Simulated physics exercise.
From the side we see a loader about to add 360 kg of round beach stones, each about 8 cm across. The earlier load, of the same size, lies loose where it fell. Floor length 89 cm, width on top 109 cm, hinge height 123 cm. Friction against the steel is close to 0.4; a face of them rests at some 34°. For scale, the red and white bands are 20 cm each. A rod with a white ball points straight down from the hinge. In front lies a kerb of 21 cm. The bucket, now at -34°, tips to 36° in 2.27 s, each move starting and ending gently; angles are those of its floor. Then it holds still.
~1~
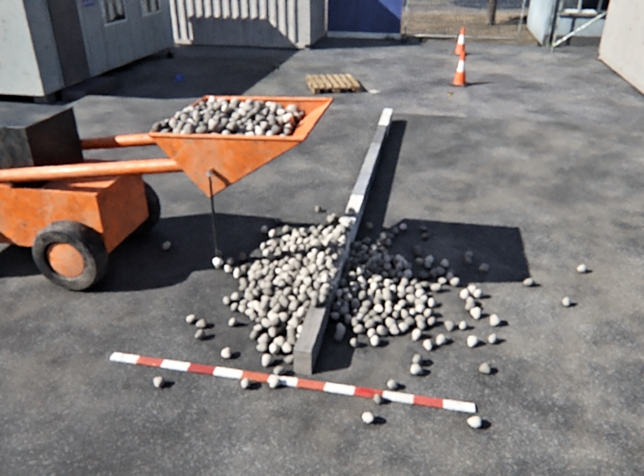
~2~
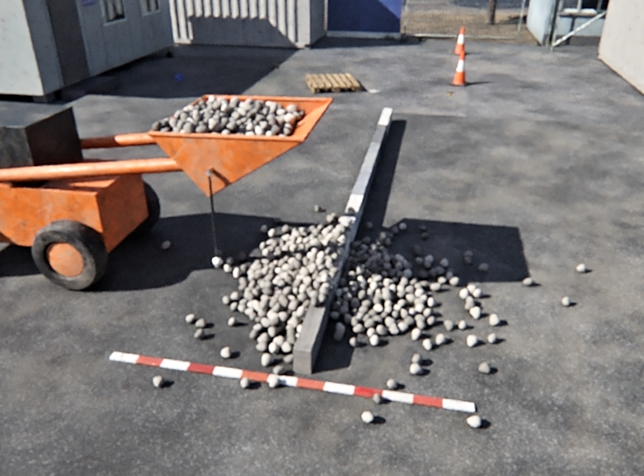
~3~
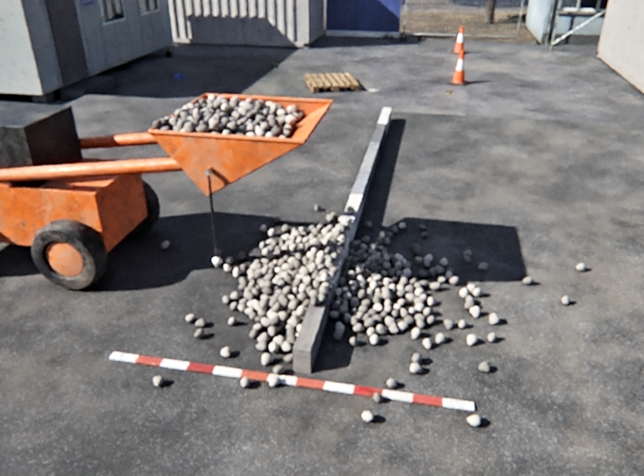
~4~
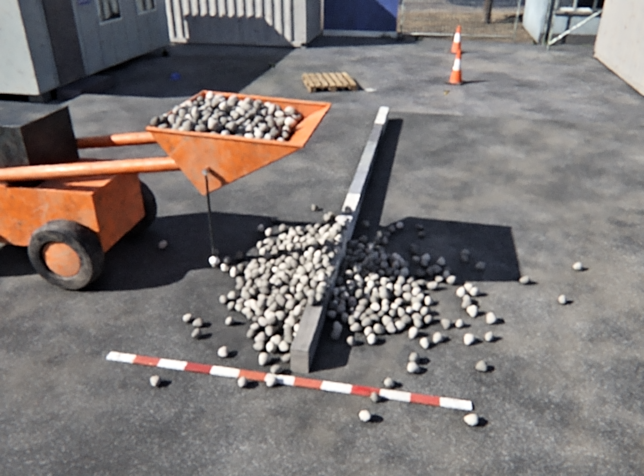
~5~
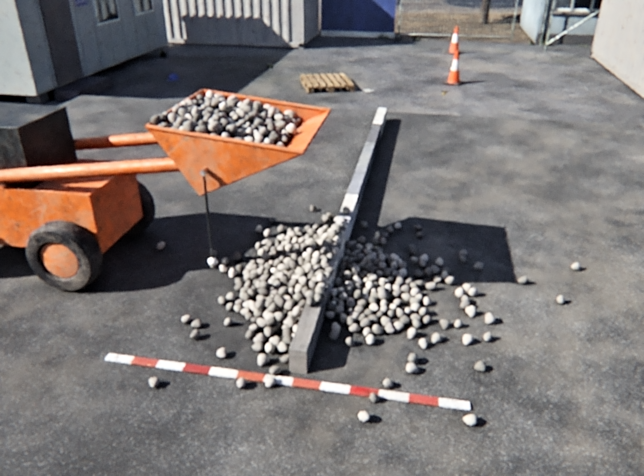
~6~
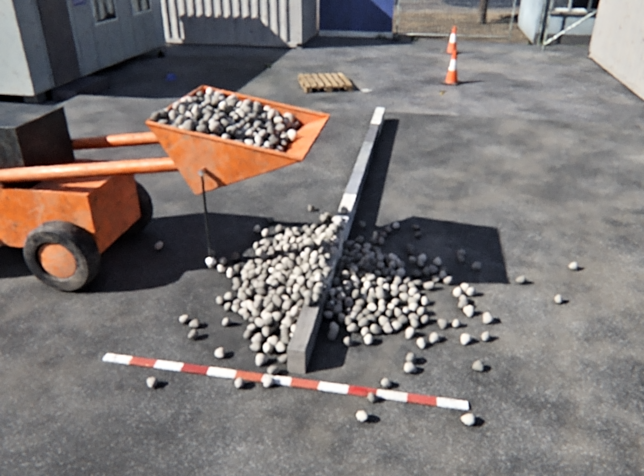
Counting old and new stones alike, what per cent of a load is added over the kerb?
Roughly 81 per cent of a load more.
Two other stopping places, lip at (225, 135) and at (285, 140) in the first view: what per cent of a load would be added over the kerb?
First some 0, then 55 per cent.
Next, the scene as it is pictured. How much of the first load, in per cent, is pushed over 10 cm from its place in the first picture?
Roughly 20 per cent of them.
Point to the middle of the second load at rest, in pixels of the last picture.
Around (364, 277).
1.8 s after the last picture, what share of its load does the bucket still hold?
Roughly 15 per cent is still inside.
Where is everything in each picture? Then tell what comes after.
The bucket is at -34°, its lip at (304, 139); the top of the load is at (235, 109). The earlier load is highest near (328, 254), 27 cm above ground level, 66 % on this side of the kerb, 34 % over the kerb, in the first frame.
Lip at (304, 140), floor tilted -33°, highest stones at (235, 108), in the second frame.
The bucket is at -32°, its lip at (305, 142); the top of the load is at (224, 106), in the third frame.
Lip at (303, 146), floor tilted -29°, highest stones at (210, 103), in the fourth frame.
The bucket is at -26°, its lip at (303, 153); the top of the load is at (205, 102), in the fifth frame.
Lip at (303, 160), floor tilted -22°, highest stones at (202, 99), in the sixth frame.
Then, 1.1 s after the last picture the floor is at 25°; in per cent of one load, 91 in the bucket, 75 on this side of the kerb, 34 over the kerb; the foremost stones are at (509, 300).
Then, 1.8 s after the last picture the floor is at 36°; in per cent of one load, 16 in the bucket, 99 on this side of the kerb, 85 over the kerb; the foremost stones are at (509, 300).
Then, 2.1 s after the last picture the floor is at 36°; in per cent of one load, 0 in the bucket, 92 on this side of the kerb, 107 over the kerb; the foremost stones are at (515, 301).
Then, 4.7 s after the last picture the floor is at 36°; in per cent of one load, 0 in the bucket, 84 on this side of the kerb, 116 over the kerb; the foremost stones are at (528, 304). Net gain over the kerb, 81.
